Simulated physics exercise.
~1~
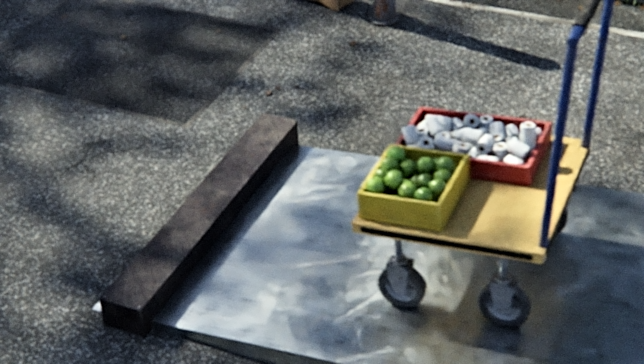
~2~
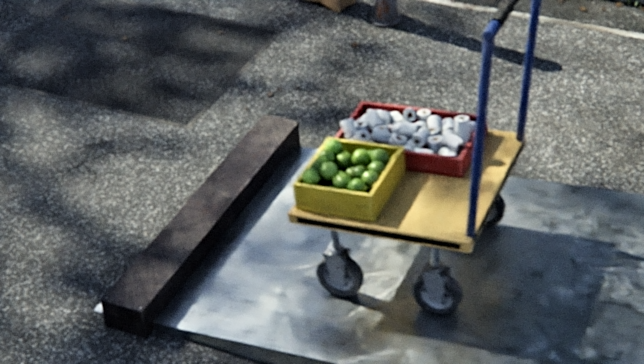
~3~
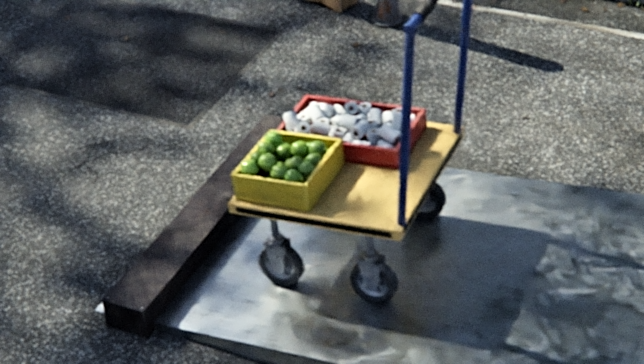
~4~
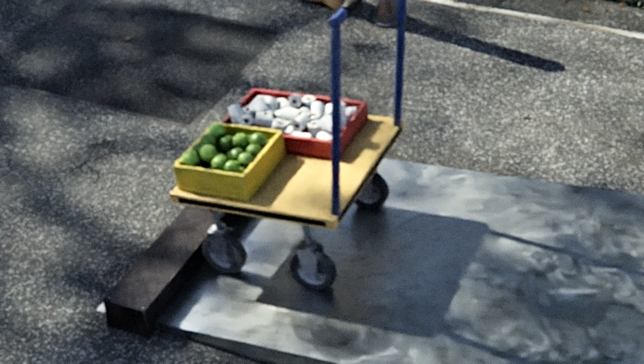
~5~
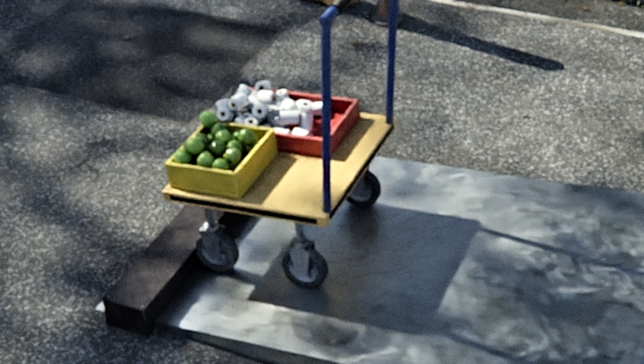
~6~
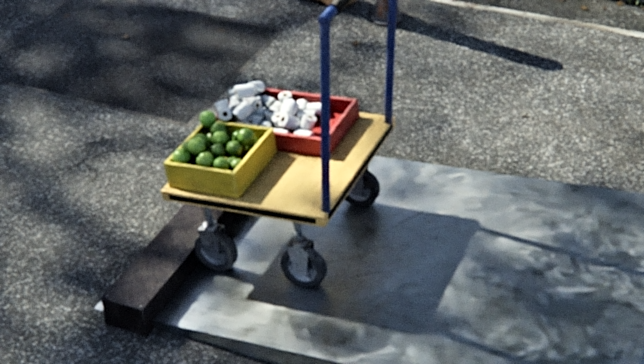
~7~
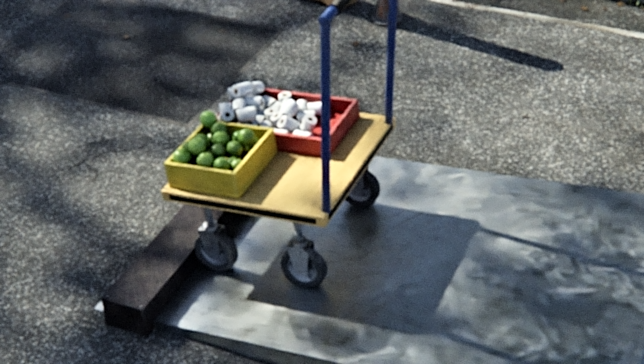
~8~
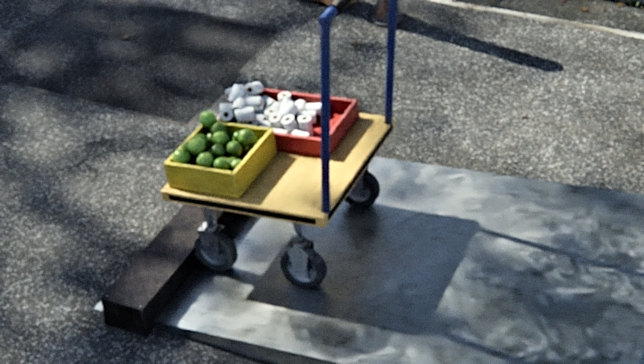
Flatbed trolley carrying green apples and white paper rolls rolling left down a ramp, stopping at the kerb, rolls shifting forward.
